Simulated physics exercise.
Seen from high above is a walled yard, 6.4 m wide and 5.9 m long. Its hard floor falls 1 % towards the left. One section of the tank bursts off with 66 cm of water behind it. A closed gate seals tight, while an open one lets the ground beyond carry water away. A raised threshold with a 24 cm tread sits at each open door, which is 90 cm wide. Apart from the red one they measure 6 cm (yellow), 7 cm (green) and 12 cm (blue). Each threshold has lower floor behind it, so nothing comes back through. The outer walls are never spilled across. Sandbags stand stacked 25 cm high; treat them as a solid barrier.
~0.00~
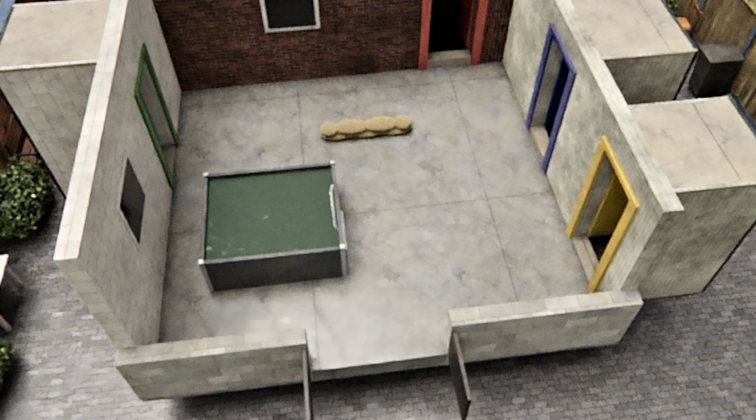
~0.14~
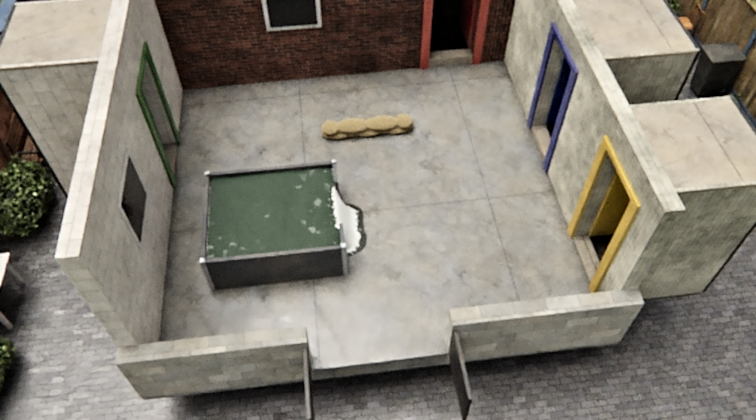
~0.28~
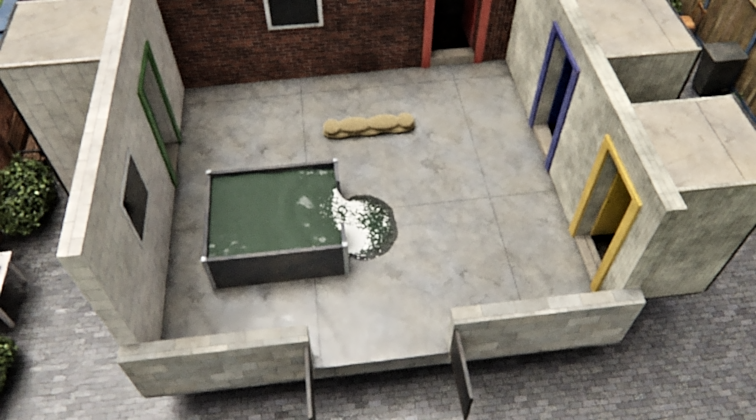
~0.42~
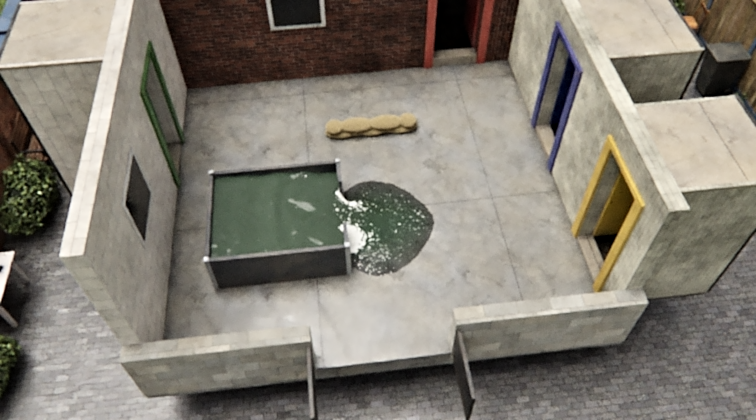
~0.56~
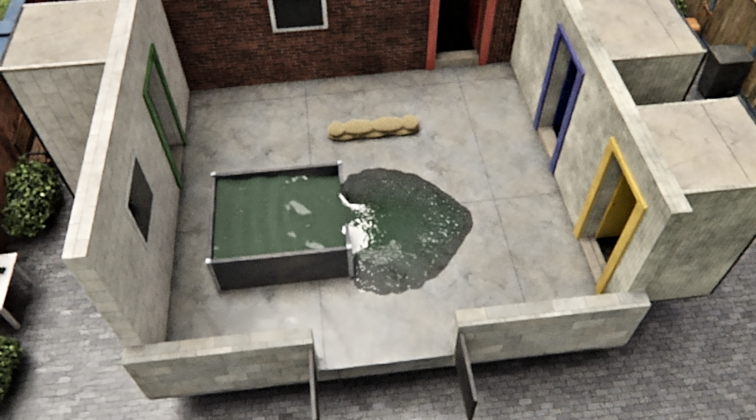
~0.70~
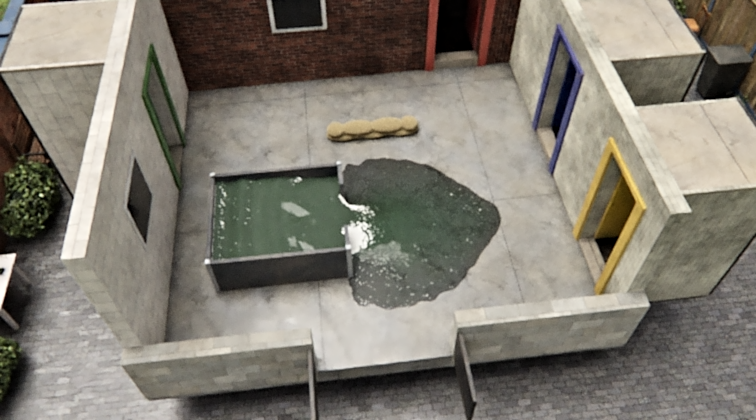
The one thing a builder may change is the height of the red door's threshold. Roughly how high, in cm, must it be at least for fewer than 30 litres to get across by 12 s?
Roughly 8 cm is just enough.
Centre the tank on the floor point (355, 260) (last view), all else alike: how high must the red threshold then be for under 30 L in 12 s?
Then about 8.5 centimetres at the least.
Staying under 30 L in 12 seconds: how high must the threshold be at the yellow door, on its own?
Yellow door, minimum about 13.0 cm.
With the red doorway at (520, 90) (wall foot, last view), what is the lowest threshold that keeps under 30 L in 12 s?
Minimum: Close to 6.5 cm.
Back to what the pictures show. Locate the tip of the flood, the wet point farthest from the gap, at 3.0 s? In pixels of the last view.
The farthest wet point is roughly at (507, 66) in the last view.
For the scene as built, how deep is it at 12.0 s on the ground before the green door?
Depth: Near 7.0 cm.
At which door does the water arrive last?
Door: Green.
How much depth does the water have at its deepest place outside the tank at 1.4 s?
Max depth: Around 34 cm.
After 1.4 s water covers 35 % of the floor, deepest (34 cm) near (354, 227); it has not reached the red door.
After 3.0 s water covers 45 % of the floor, deepest (22 cm) near (354, 227); 1 cm at the red door, 0 litres in over its 19 cm threshold.
After 12.0 s water covers 95 % of the floor, deepest (10 cm) near (172, 275); 6 cm at the red door, 0 litres in over its 19 cm threshold.
At the red door as built, the water arrived by 3.0 s and peaked near 12 cm at 4.2 s.
With a threshold of 6.5 cm, 52 litres would have come in within the 12 s; with 9 cm, 16 litres. So under 30 litres takes about 8 cm.
